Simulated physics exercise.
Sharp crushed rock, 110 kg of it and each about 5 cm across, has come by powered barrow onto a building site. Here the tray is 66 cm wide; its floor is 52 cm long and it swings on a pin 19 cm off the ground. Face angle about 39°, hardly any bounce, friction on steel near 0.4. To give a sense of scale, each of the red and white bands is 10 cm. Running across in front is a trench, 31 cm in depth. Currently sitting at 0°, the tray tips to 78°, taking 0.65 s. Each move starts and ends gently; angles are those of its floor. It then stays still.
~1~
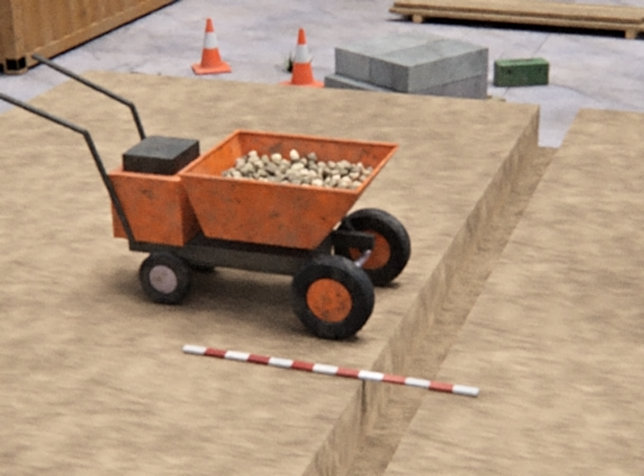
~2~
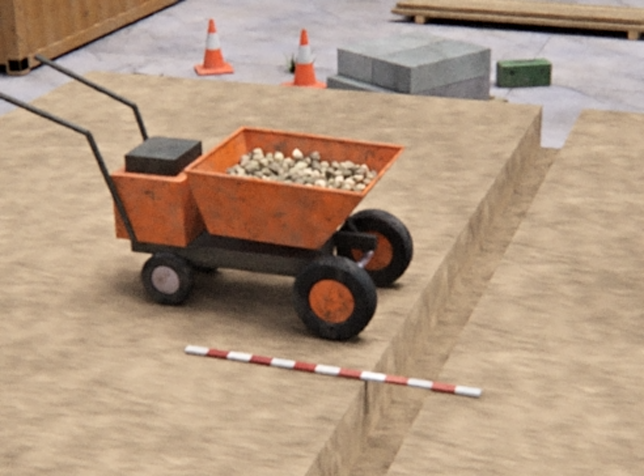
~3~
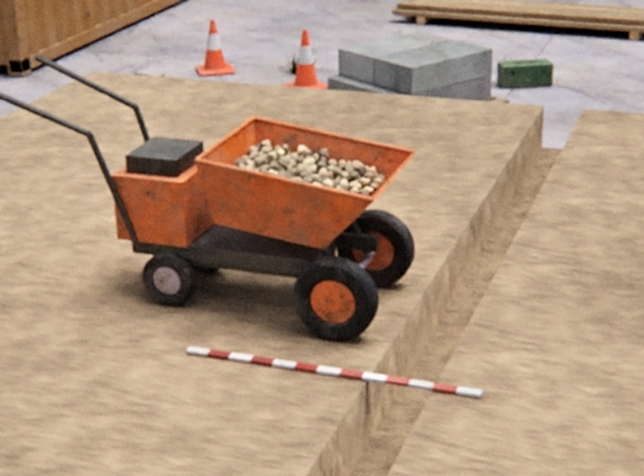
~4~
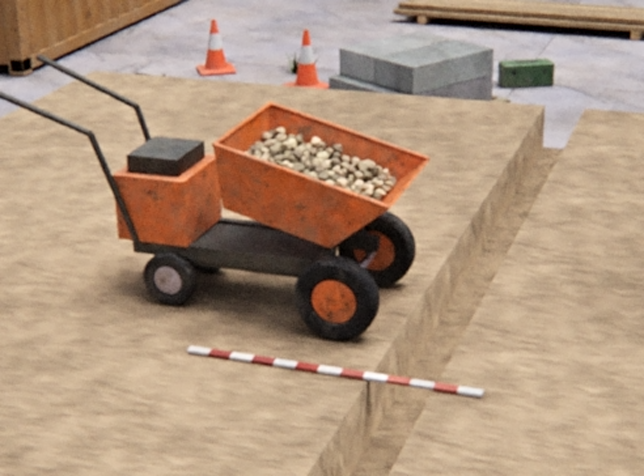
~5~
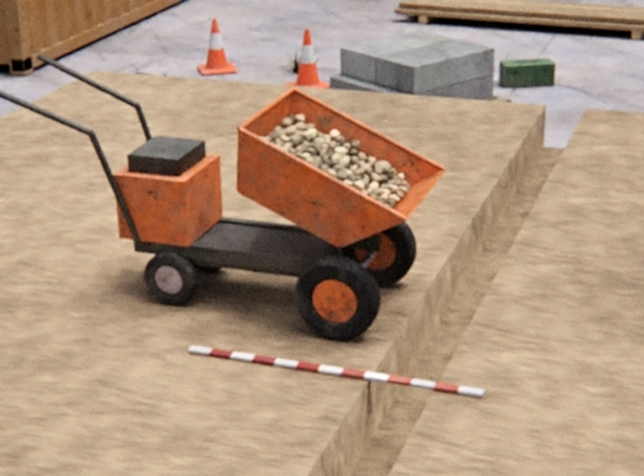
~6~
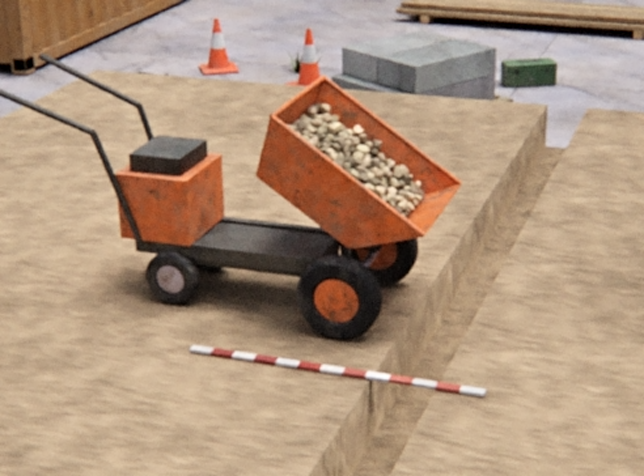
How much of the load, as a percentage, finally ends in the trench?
I would put it at about 12 per cent.
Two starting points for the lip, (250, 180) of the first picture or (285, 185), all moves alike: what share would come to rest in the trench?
That gives roughly 75 per cent and roughly 75 per cent.
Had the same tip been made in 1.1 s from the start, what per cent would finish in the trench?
Roughly 20 per cent.
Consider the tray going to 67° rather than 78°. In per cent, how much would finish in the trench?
In that case near 5 per cent.
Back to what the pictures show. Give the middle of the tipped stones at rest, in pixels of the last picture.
I'd point somewhere around (531, 328).
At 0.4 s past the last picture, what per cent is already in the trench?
About 0%.
Then, 0.2 s after the last picture the floor is at 66°, 100 % in the tray; the foremost stones are at (447, 263).
Then, 0.4 s after the last picture the floor is at 78°, 70 % in the tray, 30 % past the trench; the foremost stones are at (539, 339).
Then, 0.8 s after the last picture the floor is at 78°, 13 % in the tray, 1 % in the trench, 86 % past the trench; the foremost stones are past the picture's edge.
Then, 2.8 s after the last picture the floor is at 78°, 3 % in the tray, 12 % in the trench, 85 % past the trench; the foremost stones are past the picture's edge.
